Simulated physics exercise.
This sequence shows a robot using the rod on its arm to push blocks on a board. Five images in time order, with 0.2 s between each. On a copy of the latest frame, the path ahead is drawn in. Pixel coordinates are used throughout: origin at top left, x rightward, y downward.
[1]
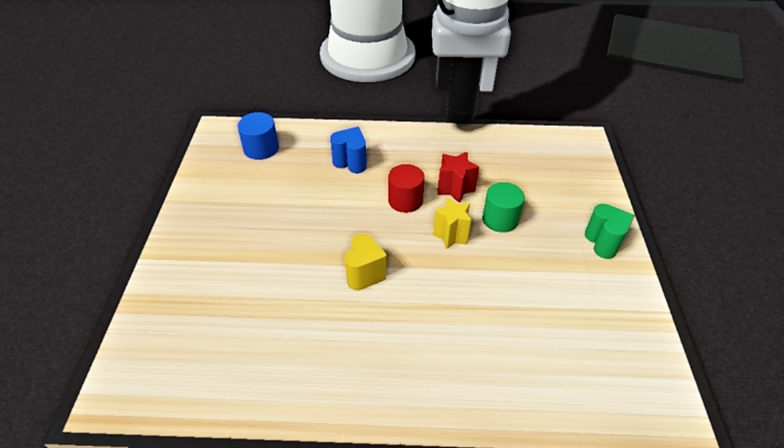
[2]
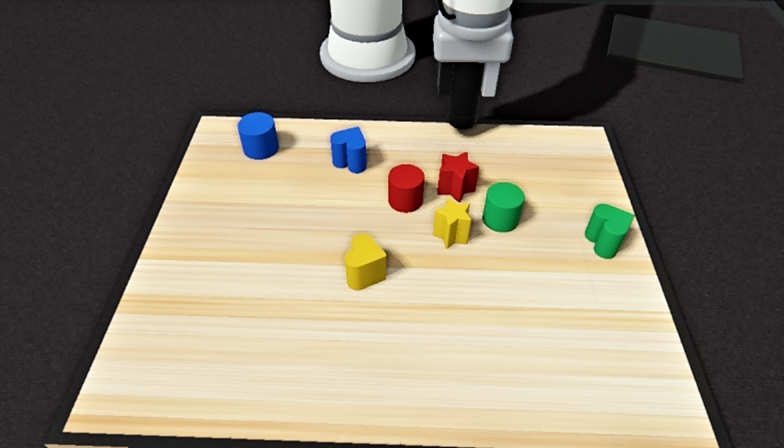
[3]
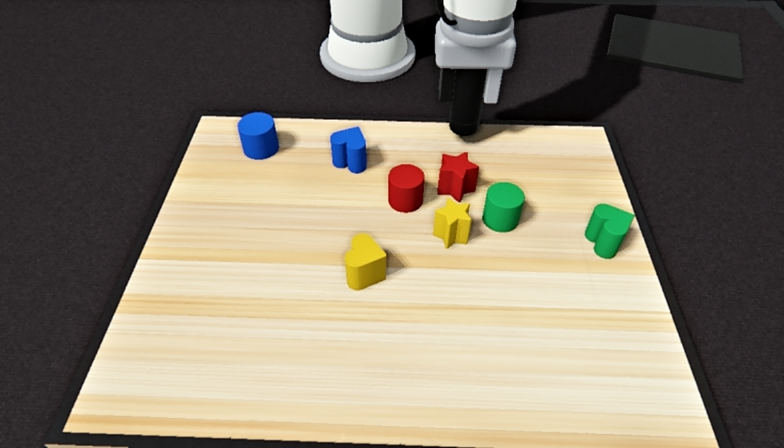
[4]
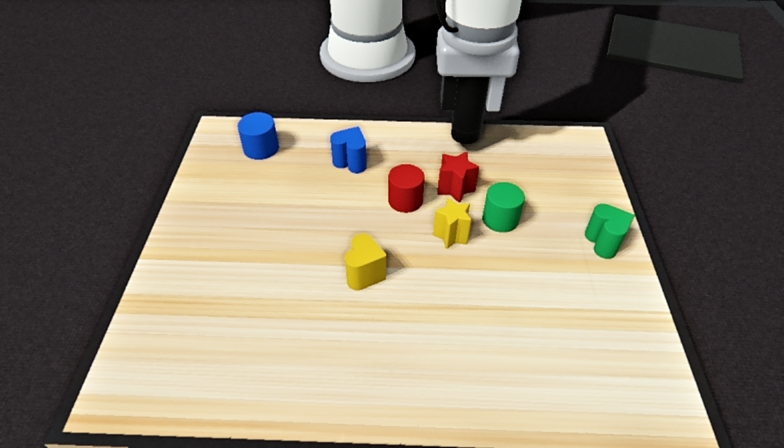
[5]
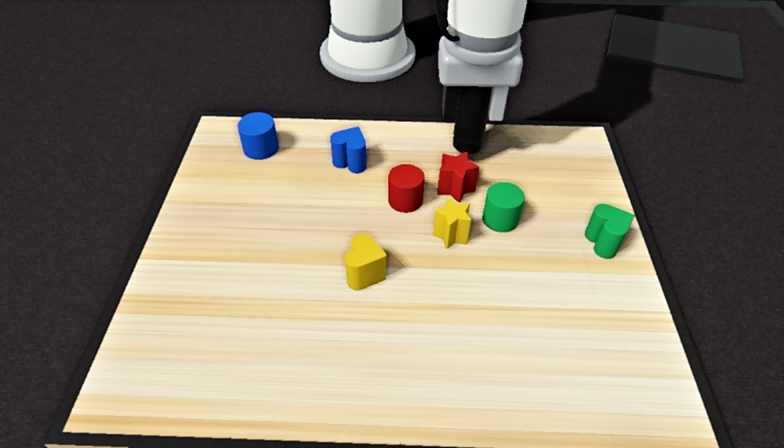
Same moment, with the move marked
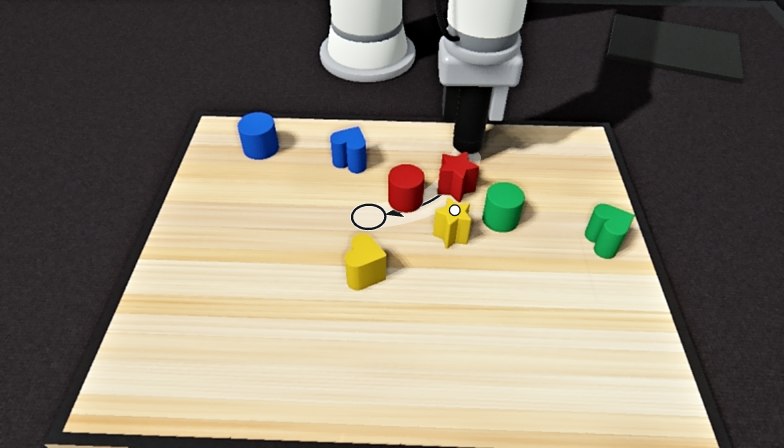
Robot arm edging its black rod slightly forward toward a red star-shaped block, while the coloured blocks on the wooden board stay still.
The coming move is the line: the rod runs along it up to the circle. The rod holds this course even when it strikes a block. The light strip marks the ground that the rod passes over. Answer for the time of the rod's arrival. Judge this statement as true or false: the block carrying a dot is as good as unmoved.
That is false.
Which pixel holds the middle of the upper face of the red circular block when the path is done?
Its top middle is near (338, 178).
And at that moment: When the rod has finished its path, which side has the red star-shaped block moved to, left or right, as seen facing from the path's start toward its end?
It gets pushed left.
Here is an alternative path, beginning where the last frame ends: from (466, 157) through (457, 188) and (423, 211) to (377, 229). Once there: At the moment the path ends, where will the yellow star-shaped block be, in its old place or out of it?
Once the rod is done, the yellow star-shaped block is in a new spot.
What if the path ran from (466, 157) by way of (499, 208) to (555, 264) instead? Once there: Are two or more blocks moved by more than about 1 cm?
Yes, that is how it ends up.
Path on the board, from (466, 157) via (451, 185) and (416, 207), ending at (369, 217); the dot is on the yellow star-shaped block.
The first path, step by step. One third of the way, rod (452, 174); red star-shaped block (454, 181).
Two thirds of the way, rod (417, 196); red circular block (382, 180); yellow star-shaped block (456, 219); red star-shaped block (446, 196), turned 40° anticlockwise.
At the end, rod (368, 205); red circular block (338, 178); yellow star-shaped block (456, 219); red star-shaped block (446, 196), turned 40° anticlockwise; green circular block in place.
